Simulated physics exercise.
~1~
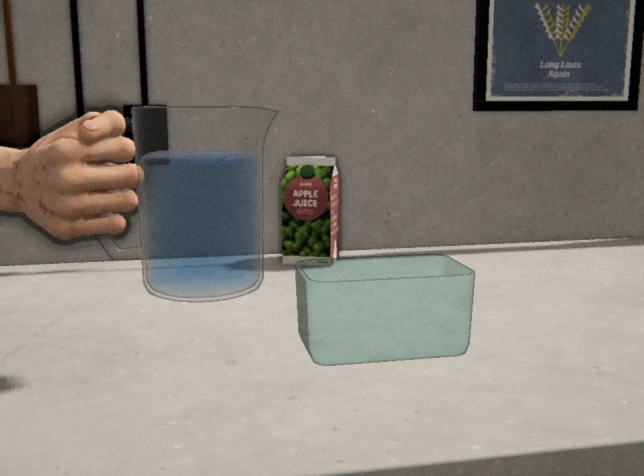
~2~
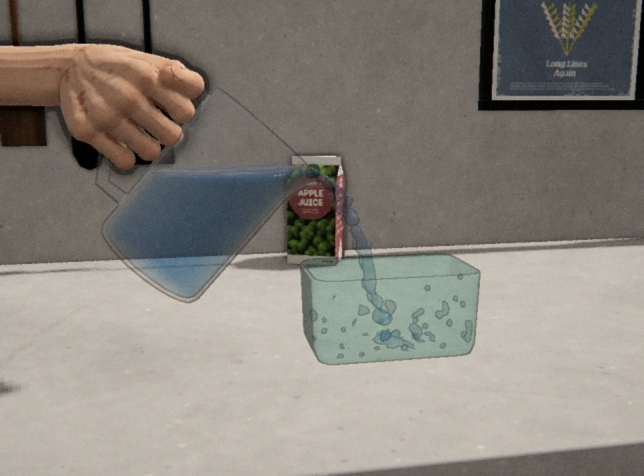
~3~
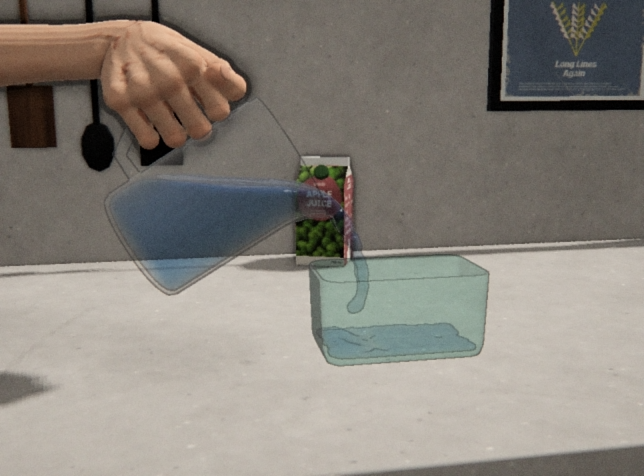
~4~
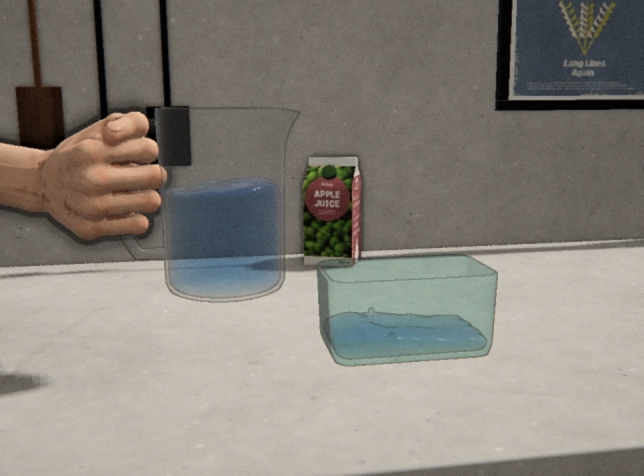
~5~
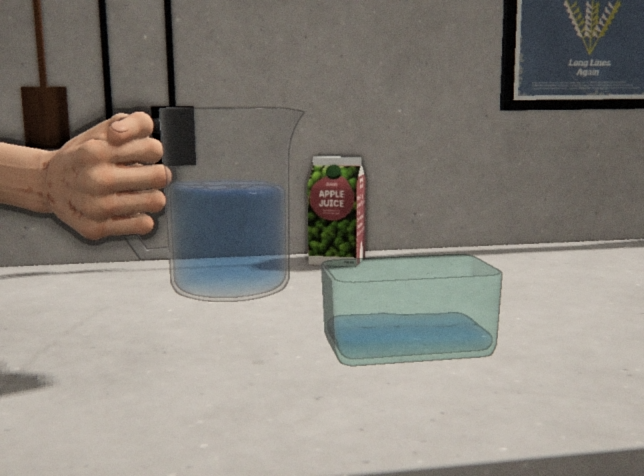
A hand at the left holds a clear pitcher of blue water above a pale counter, seen from the front against a grey wall. To its right sits an empty, pale green oblong tub, with a green and red apple juice carton behind and a blue framed poster at upper right. The hand tips the pitcher rightward, and a thin stream falls into the tub, scattering droplets. It tilts further and keeps pouring as water gathers across the bottom. The pitcher then swings back upright, still partly full, and the shallow blue layer in the tub ripples and settles.
